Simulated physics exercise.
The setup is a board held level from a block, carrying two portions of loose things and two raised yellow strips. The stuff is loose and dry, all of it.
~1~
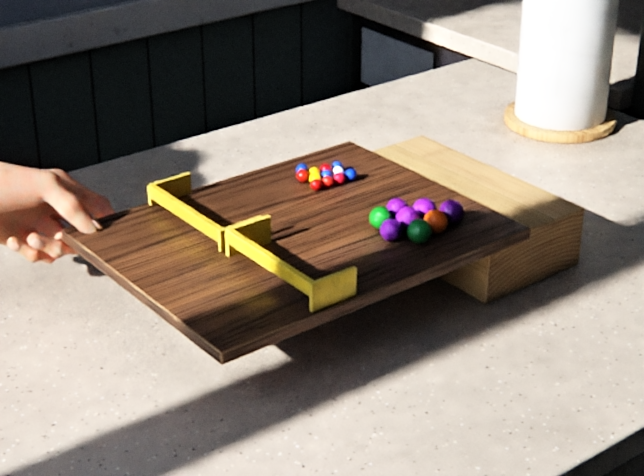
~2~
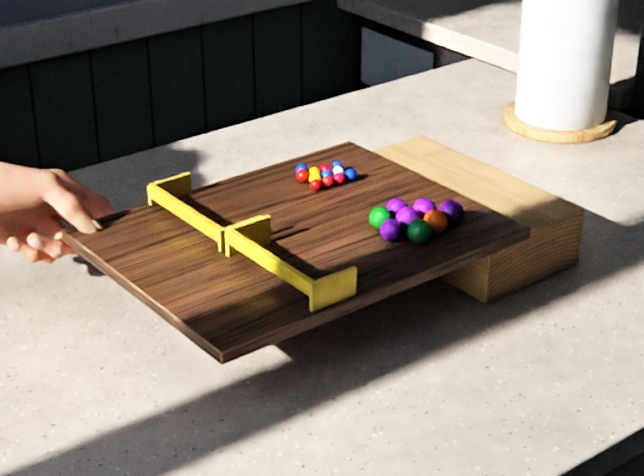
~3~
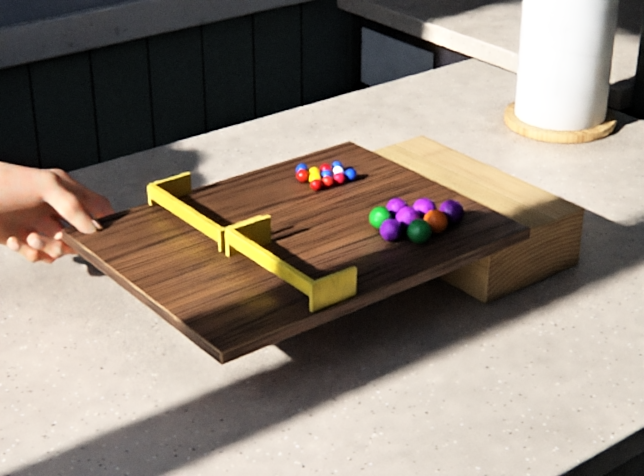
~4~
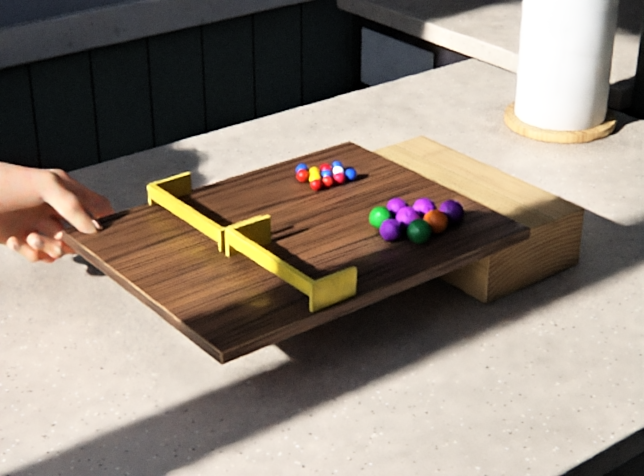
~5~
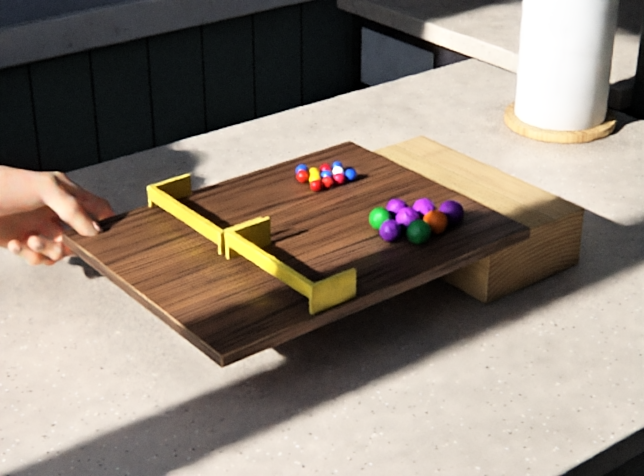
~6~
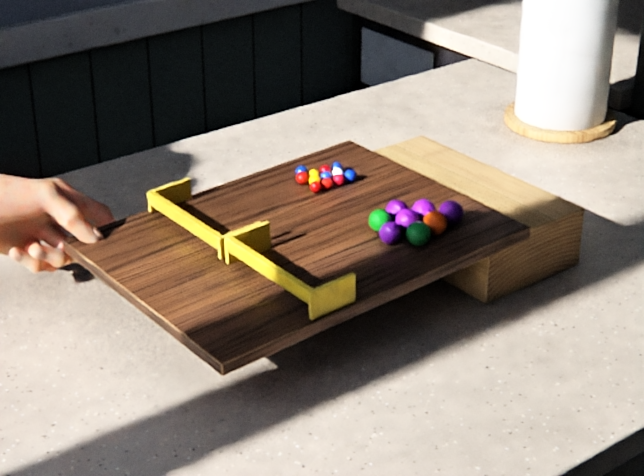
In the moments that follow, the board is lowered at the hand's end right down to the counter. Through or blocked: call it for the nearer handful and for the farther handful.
Nearer handful - blocked, farther handful - blocked.
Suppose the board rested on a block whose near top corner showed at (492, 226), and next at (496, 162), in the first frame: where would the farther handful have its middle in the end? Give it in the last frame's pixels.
The middle should sit around (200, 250) in the first case and around (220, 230) in the second.
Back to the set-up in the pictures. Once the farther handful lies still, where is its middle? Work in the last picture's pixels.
The middle comes to rest near (202, 258).
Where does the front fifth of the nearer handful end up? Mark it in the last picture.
About (267, 299).
Then, 0.44 s after the last picture, board sloping at 9°; nearer handful on its way down; farther handful on its way down.
Then, 0.83 s after the last picture, board resting at 12°; nearer handful has reached its gate; farther handful has reached its gate.
At rest, board resting at 12°; nearer handful gathered behind its gate; farther handful gathered behind its gate.
